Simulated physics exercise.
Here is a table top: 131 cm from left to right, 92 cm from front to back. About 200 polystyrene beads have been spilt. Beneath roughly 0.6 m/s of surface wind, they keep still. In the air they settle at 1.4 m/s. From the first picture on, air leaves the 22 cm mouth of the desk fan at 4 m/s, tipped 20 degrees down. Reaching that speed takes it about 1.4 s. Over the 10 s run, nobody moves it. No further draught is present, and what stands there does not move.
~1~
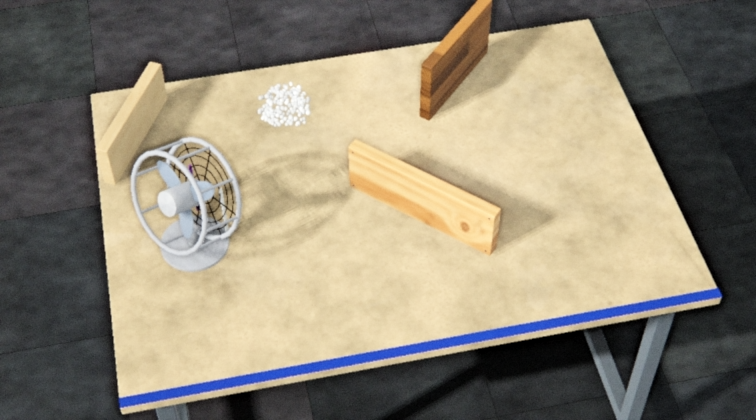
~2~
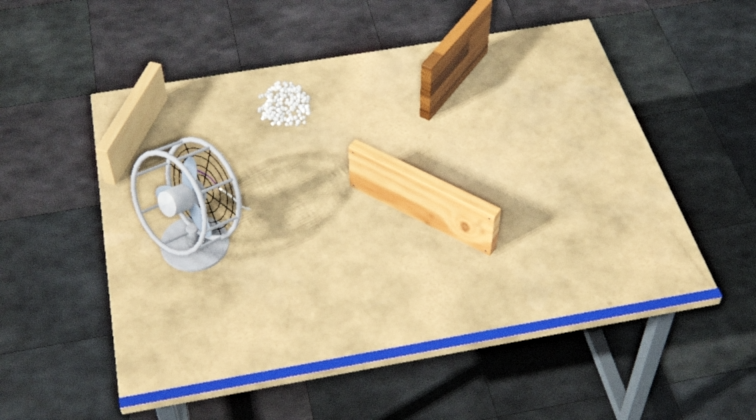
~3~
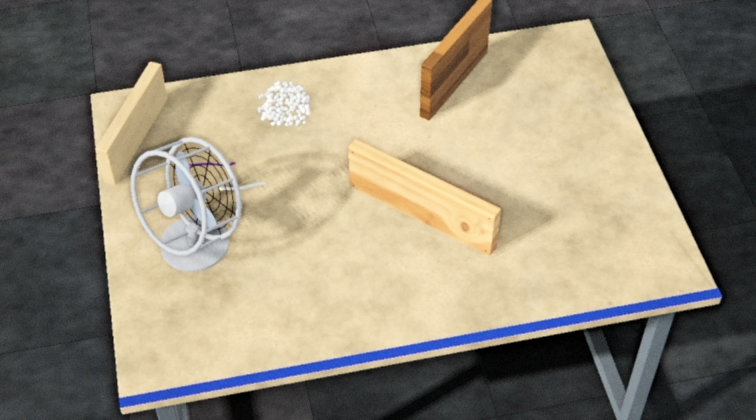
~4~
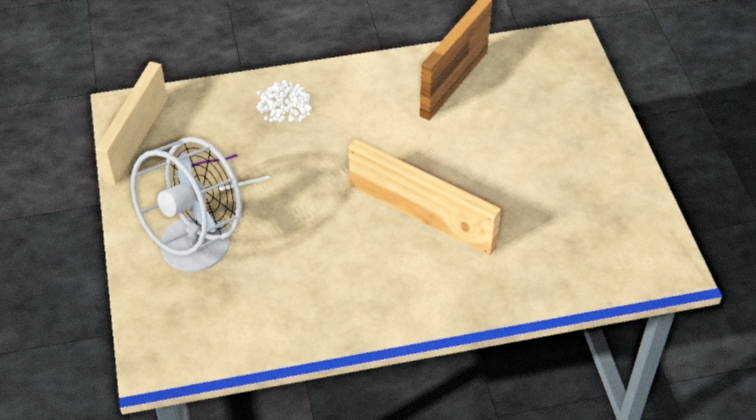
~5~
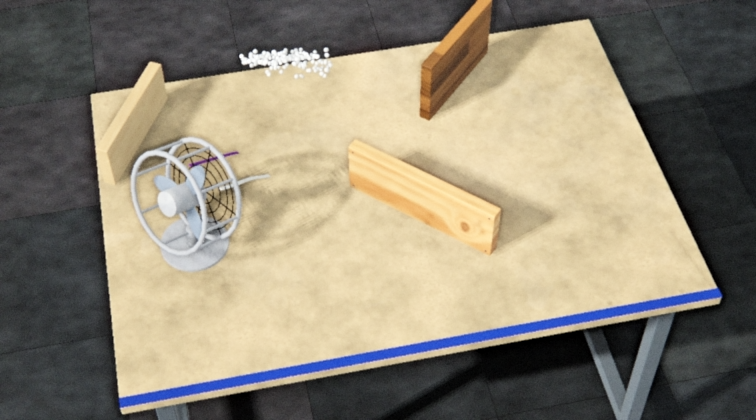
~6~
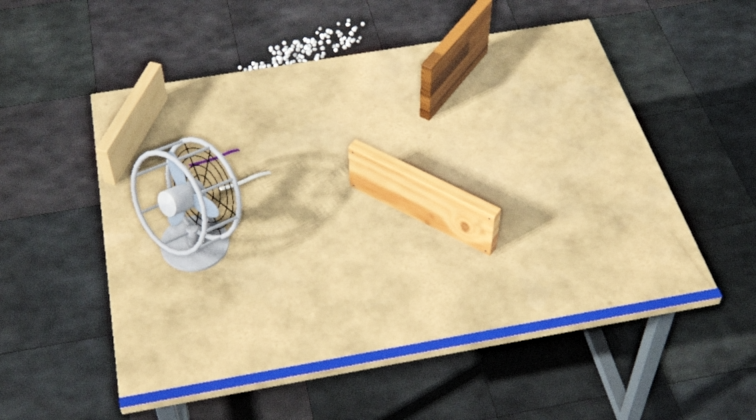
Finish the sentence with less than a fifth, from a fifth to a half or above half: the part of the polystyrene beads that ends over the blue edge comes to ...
It comes to less than a fifth.
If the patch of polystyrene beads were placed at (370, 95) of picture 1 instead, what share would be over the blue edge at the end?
Roughly 0 per cent.
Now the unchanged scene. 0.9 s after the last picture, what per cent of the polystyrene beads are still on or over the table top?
I'd say some 0 % at that moment.
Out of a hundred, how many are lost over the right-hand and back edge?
Estimate: Right-hand ~ 0 %; back ~ 100 %.
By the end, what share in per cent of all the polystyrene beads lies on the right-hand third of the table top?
Some 0 per cent.
Then, 0.9 s after the last picture, 0 % are over the blue edge; 100 % have settled or left.
Then, 2.1 s after the last picture, 0 % are over the blue edge; 100 % have settled or left.
Then, 4.4 s after the last picture, 0 % are over the blue edge; 100 % have settled or left.
Then, 8.9 s after the last picture, at the end, 0 % are over the blue edge.
